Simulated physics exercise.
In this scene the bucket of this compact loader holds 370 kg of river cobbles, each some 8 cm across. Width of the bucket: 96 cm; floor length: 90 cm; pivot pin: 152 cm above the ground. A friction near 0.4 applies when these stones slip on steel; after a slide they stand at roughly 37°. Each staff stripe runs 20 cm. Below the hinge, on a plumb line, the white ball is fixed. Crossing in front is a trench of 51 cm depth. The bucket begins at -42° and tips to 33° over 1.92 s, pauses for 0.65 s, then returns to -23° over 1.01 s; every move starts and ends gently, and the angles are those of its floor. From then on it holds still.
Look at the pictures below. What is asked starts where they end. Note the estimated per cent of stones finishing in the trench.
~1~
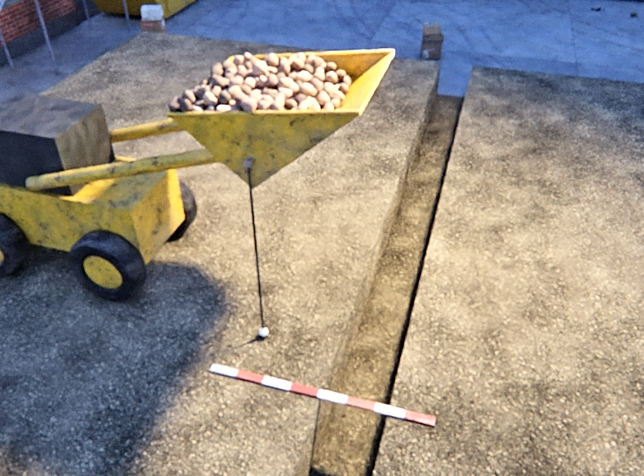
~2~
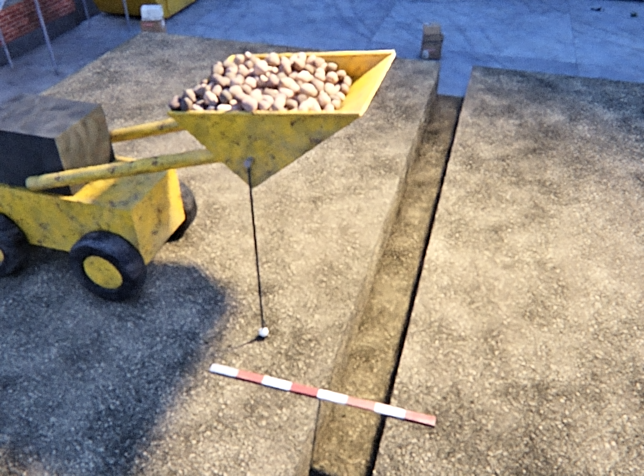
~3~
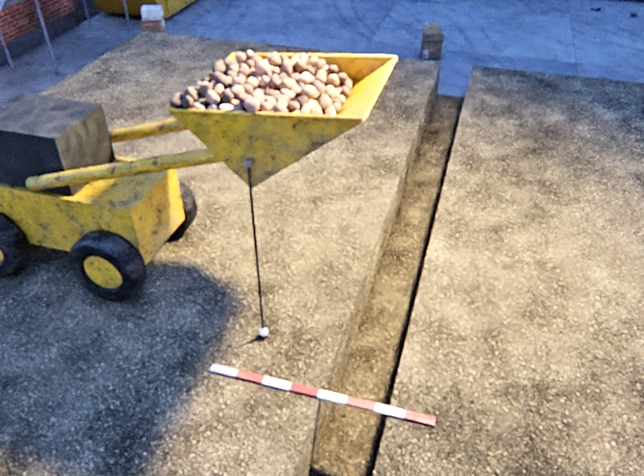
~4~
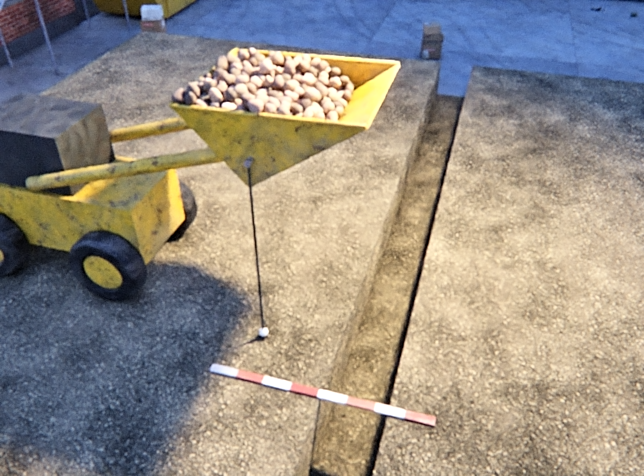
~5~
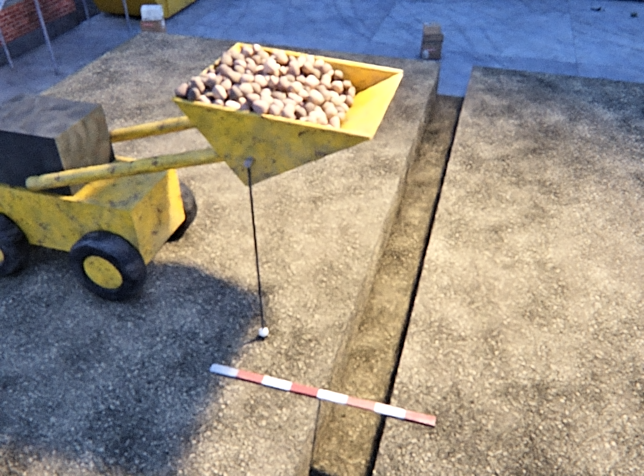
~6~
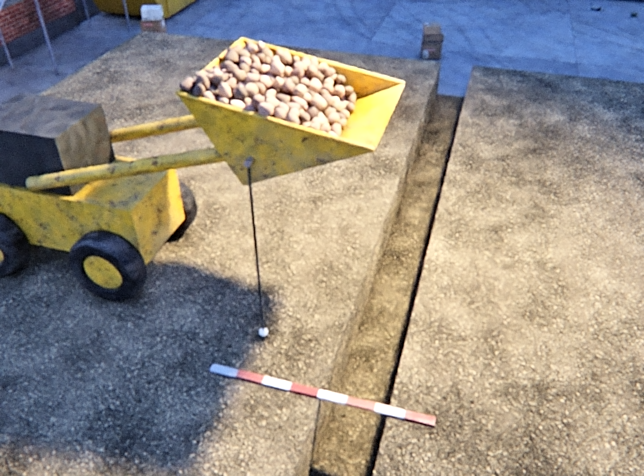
Estimate: 45 per cent.
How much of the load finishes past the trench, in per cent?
Around 55 per cent of the load ends up there.
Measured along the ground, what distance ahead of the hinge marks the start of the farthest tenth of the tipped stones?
Around 180 centimetres.
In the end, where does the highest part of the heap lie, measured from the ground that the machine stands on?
Close to 20 cm above that ground.
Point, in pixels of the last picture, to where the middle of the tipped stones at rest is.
I'd point somewhere around (421, 316).
A little later the floor is at 21°; 99 % in the bucket, 1 % in the trench; the foremost stones are at (377, 187).
Then the floor is at 33°; 40 % in the bucket, 42 % in the trench, 17 % past the trench; the foremost stones are at (466, 315).
Later still the floor is at -23°; 0 % in the bucket, 47 % in the trench, 53 % past the trench; the foremost stones are past the picture's edge.
In the end the floor is at -23°; 0 % in the bucket, 47 % in the trench, 53 % past the trench; the foremost stones are past the picture's edge.
